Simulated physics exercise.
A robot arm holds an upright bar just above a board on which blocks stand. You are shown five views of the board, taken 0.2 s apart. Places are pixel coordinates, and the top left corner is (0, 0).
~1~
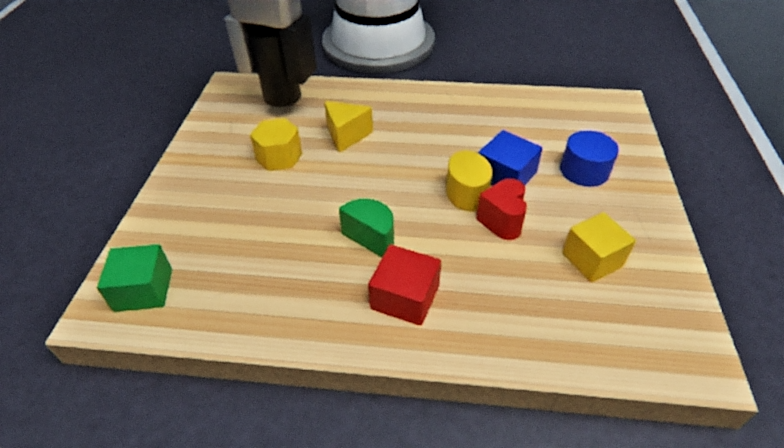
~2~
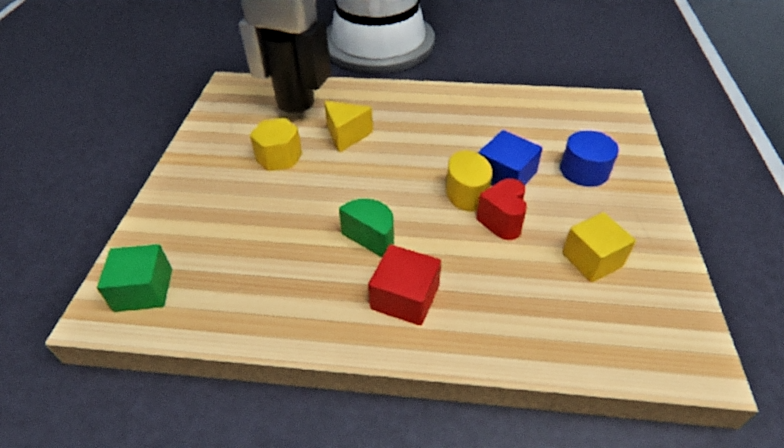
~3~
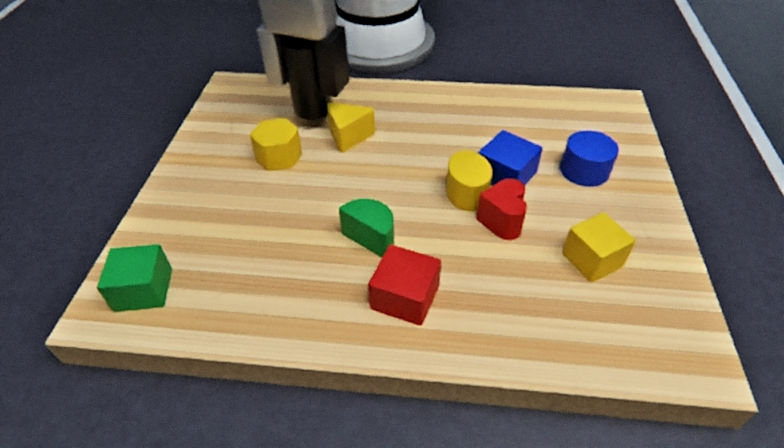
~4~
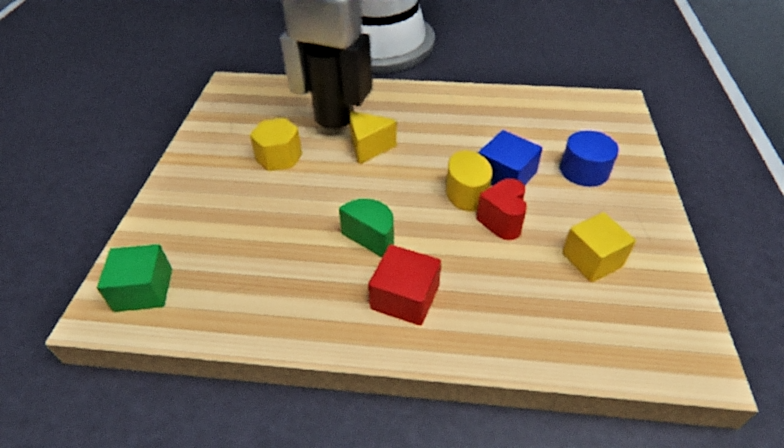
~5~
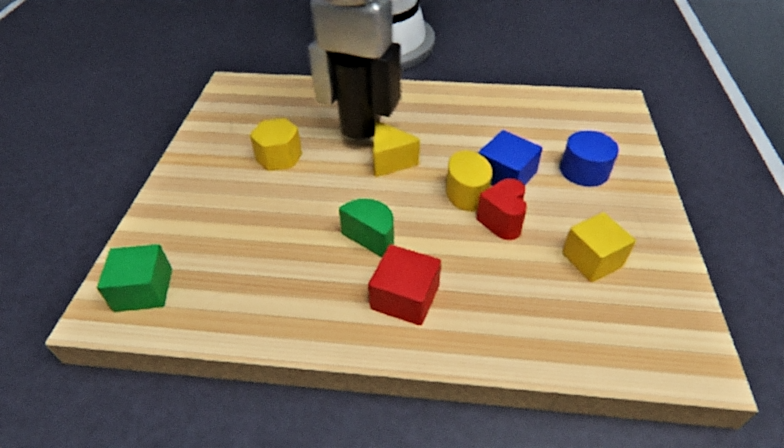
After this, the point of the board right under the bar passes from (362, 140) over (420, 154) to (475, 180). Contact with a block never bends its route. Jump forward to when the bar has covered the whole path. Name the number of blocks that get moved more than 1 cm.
My count: 3 or more.
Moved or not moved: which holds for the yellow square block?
It holds its position.
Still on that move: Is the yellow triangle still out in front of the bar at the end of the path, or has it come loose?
In the end it is beside or behind the bar.
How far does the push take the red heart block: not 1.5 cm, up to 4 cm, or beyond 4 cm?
From 1.5 to 4 cm.
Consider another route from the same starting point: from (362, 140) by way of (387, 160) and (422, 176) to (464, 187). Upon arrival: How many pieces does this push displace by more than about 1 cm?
The number of blocks that move over 1 cm is three or more.
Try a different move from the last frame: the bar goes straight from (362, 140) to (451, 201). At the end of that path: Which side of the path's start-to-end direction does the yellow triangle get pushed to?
Taking start-to-end as forward, the block's sideways shift goes to the right.
The first path, step by step. One third of the way, bar at (401, 136); yellow triangle at (407, 148), turned 60° clockwise.
Two thirds of the way, bar at (441, 149); yellow triangle at (421, 157), turned 110° clockwise.
At the end, bar at (477, 167); yellow triangle at (422, 159), turned 120° clockwise; yellow oval at (486, 187), turned 40° clockwise; red heart block at (520, 209), turned 20° anticlockwise; blue square block at (527, 151), turned 25° anticlockwise; yellow square block not moved.
